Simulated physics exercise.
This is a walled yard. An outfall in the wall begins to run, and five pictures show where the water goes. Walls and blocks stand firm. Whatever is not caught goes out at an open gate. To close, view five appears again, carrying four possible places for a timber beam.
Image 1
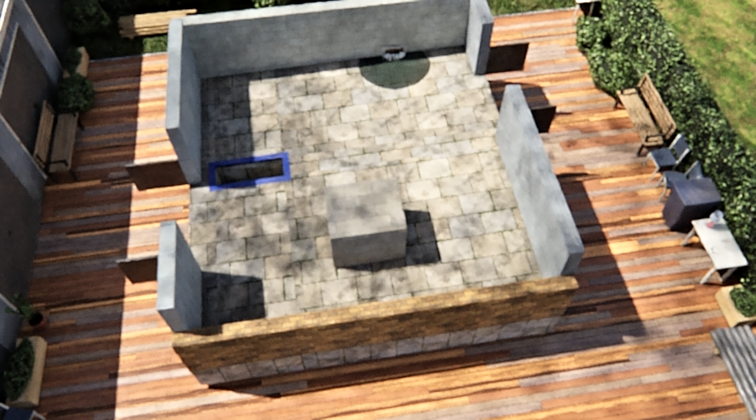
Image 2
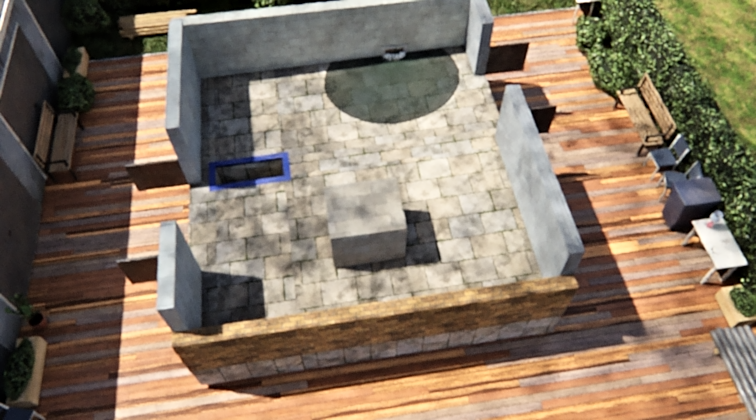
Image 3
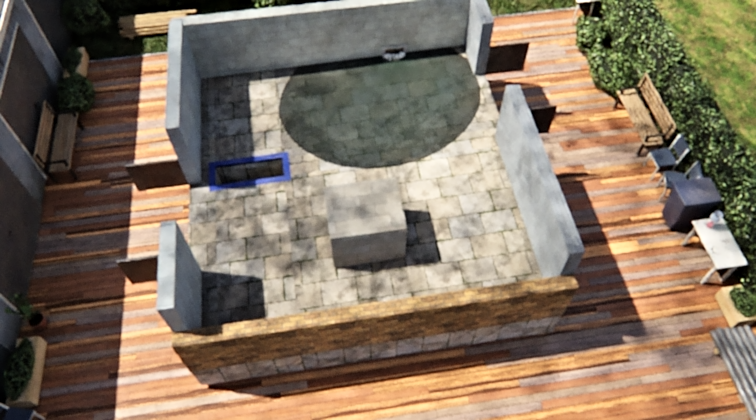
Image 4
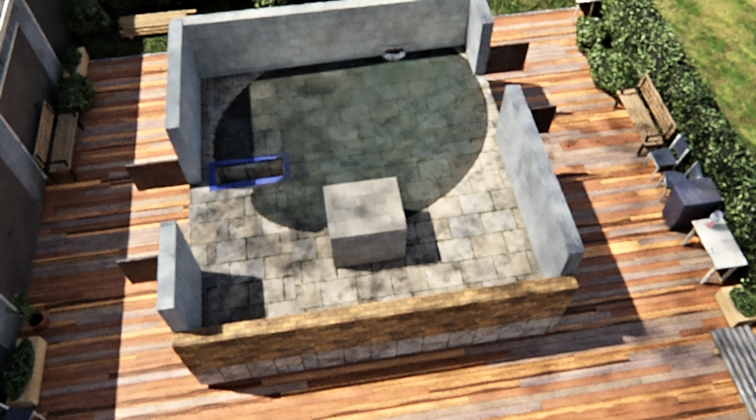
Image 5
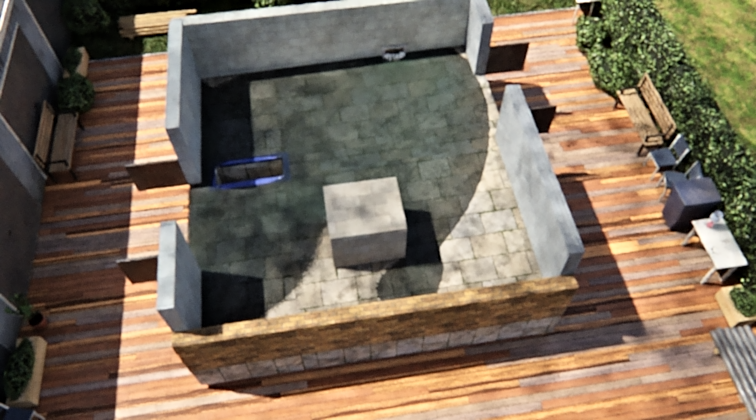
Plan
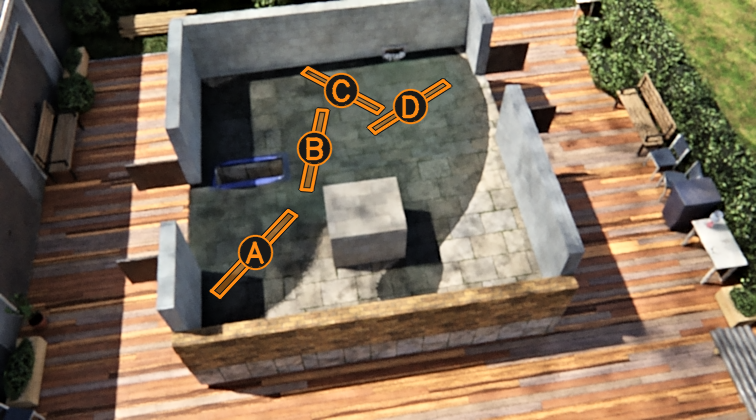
Water spreads from the back wall across the paved yard, reaching the blue-edged gully.
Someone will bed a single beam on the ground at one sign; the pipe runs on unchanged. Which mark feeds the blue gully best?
Spot D.
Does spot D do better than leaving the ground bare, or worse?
It is better.
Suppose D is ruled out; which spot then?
Spot A.
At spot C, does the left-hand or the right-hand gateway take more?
The left gate.
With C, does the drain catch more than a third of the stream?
No.
In orange, A from (215, 294) to (292, 213); B from (306, 189) to (322, 110); C from (305, 70) to (380, 110); D from (372, 130) to (446, 83).
For spot A, about 39 % of the stream goes into the blue gully, about 49 % out by the gates.
For spot B, about 18 % of the stream goes into the blue gully, about 81 % out by the gates.
For spot C, about 16 % of the stream goes into the blue gully, about 84 % out by the gates.
For spot D, about 61 % of the stream goes into the blue gully, about 37 % out by the gates.
